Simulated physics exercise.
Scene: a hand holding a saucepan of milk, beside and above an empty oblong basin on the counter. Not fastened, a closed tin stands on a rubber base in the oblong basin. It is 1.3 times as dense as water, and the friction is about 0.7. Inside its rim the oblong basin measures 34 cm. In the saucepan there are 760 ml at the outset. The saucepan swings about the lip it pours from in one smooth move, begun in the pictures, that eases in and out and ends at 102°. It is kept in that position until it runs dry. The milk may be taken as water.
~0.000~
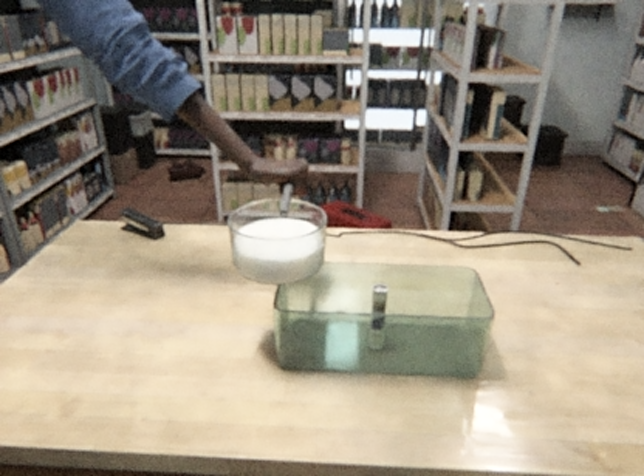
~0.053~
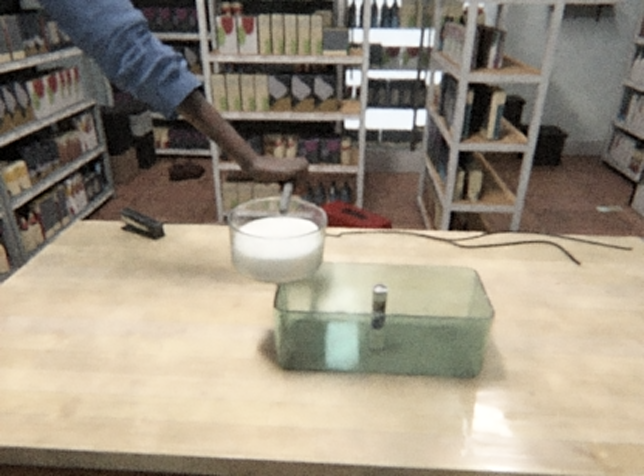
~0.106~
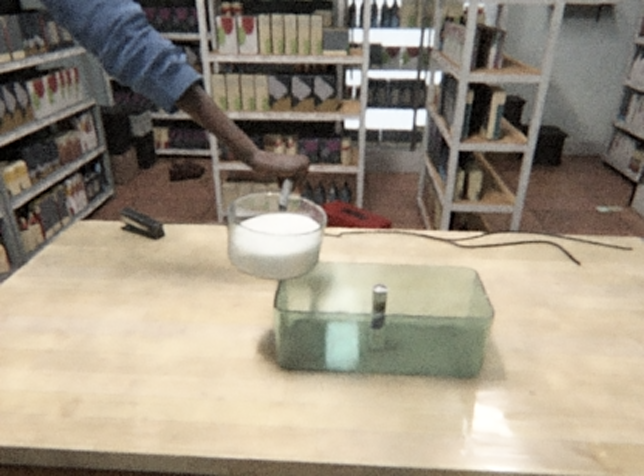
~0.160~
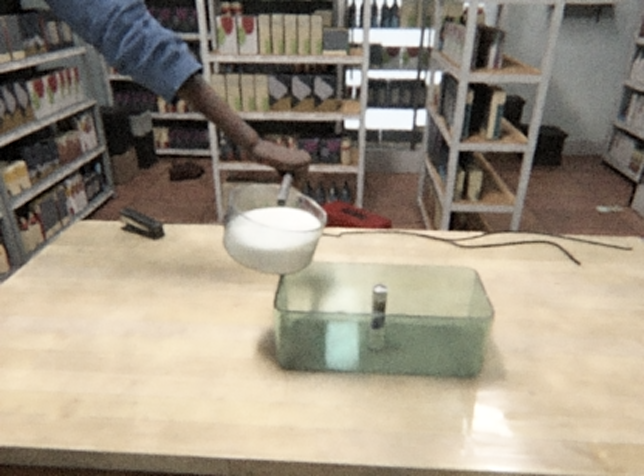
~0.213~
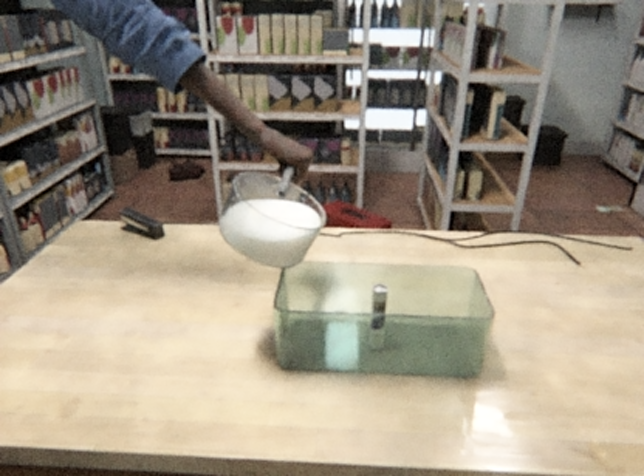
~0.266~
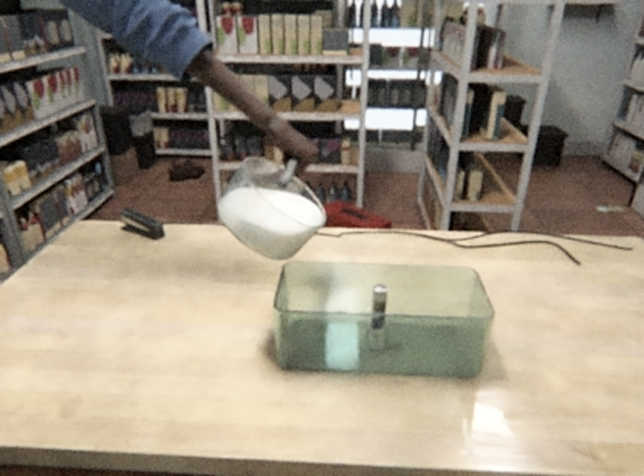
On a pale wooden counter in front of stocked shelves, a hand holds a clear pan of white liquid above a greenish oblong basin with a small upright object inside, and gradually tilts the pan toward the right.
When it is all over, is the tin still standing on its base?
Yes, it manages to stay erect.
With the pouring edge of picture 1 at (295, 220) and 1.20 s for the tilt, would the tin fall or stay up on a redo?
After that, the tin overturns.
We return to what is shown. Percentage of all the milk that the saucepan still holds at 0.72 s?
Around 7 in a hundred is still there.
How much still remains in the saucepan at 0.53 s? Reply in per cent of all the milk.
Roughly 44 per cent.
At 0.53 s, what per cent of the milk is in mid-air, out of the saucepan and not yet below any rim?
My guess is roughly 52 %.
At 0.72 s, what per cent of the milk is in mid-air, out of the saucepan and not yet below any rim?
Near 18 in a hundred.
By 0.53 s the tilt is 94° and 44 per cent is still to pour; the tin stands where it began.
By 0.72 s the tilt is 102° and 7 per cent is still to pour; the tin stands where it began.
By 0.92 s the tilt is 102° and 1 per cent is still to pour; the tin stands where it began.
By 1.14 s the tilt is 102° and 0 per cent is still to pour; the tin stands where it began.
At rest the tin stands where it began.
